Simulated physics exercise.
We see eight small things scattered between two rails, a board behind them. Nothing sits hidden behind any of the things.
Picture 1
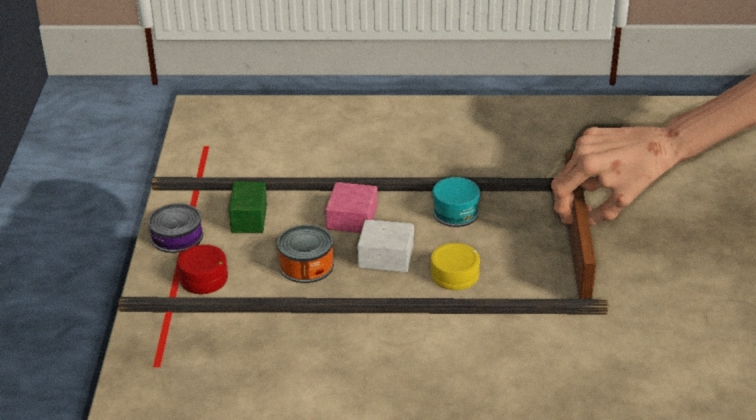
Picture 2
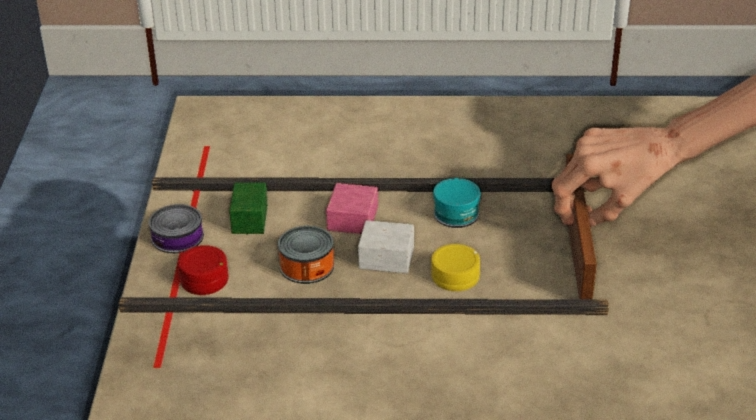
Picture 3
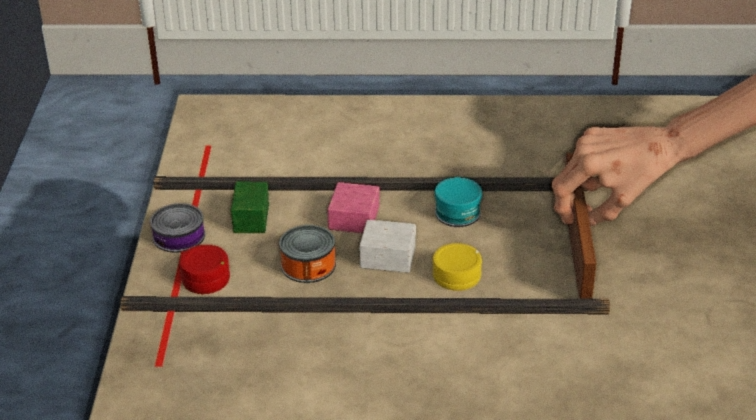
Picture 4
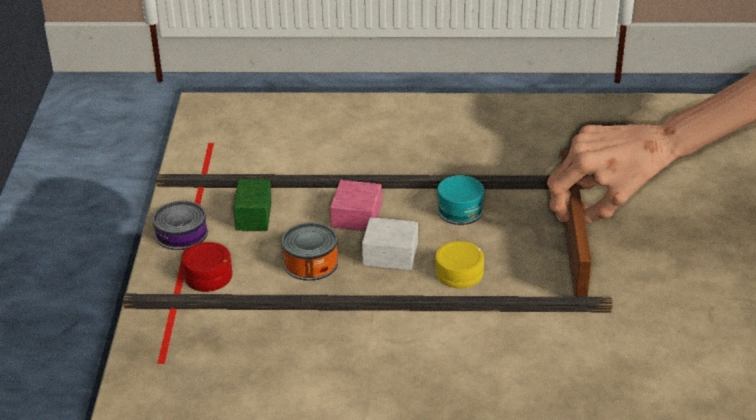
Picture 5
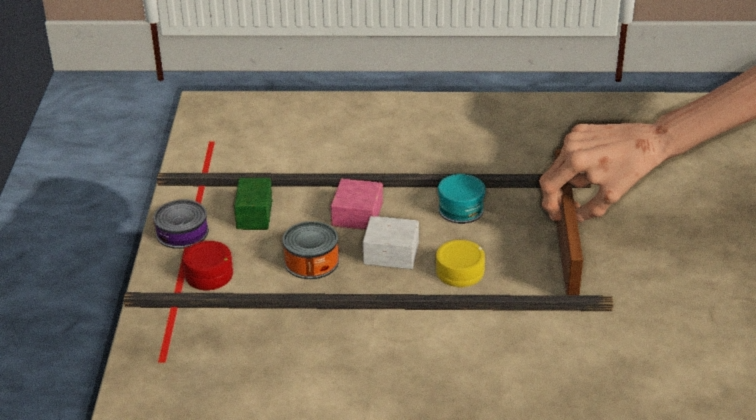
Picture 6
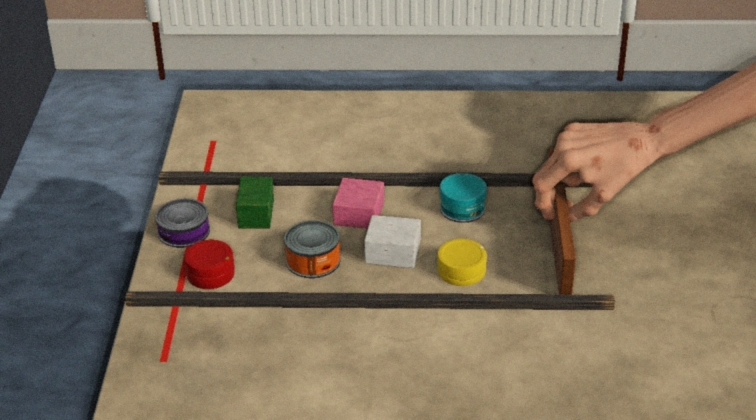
In the video, a hand holds a brown board upright at the right end of two dark rails, then slides it slightly left toward eight small colourful pots, lids and blocks, which stay in place near a red line.
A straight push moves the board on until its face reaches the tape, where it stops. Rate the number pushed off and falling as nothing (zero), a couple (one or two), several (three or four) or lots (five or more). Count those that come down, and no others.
It is lots.
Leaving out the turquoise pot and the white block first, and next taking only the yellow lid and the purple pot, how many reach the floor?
First 3, then 4.
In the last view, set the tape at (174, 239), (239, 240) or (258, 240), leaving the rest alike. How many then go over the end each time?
Counts per try: 5; 1; 1.
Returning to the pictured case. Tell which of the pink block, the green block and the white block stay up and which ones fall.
Once everything settles, the pink block has fallen, the green block has fallen and the white block remains in place.
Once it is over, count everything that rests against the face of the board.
Total: 3.
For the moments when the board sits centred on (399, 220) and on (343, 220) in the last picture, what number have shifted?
In order, the tallies are 4 and 6.
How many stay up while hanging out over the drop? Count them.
As for overhanging, the count is 0.
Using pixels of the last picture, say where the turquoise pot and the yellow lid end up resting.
One is at about (177, 188), the other at about (158, 271).
Soon after, none off yet; purple pot at rest near (183, 223); red lid at rest near (210, 264); green block at rest near (255, 203).
After that, none off yet; purple pot moving near (172, 225); red lid displaced a little near (194, 267); green block displaced about its own width near (210, 205).
In the end, the number that fall off is five or more; gone, pink block, orange pot, green block, red lid and purple pot.
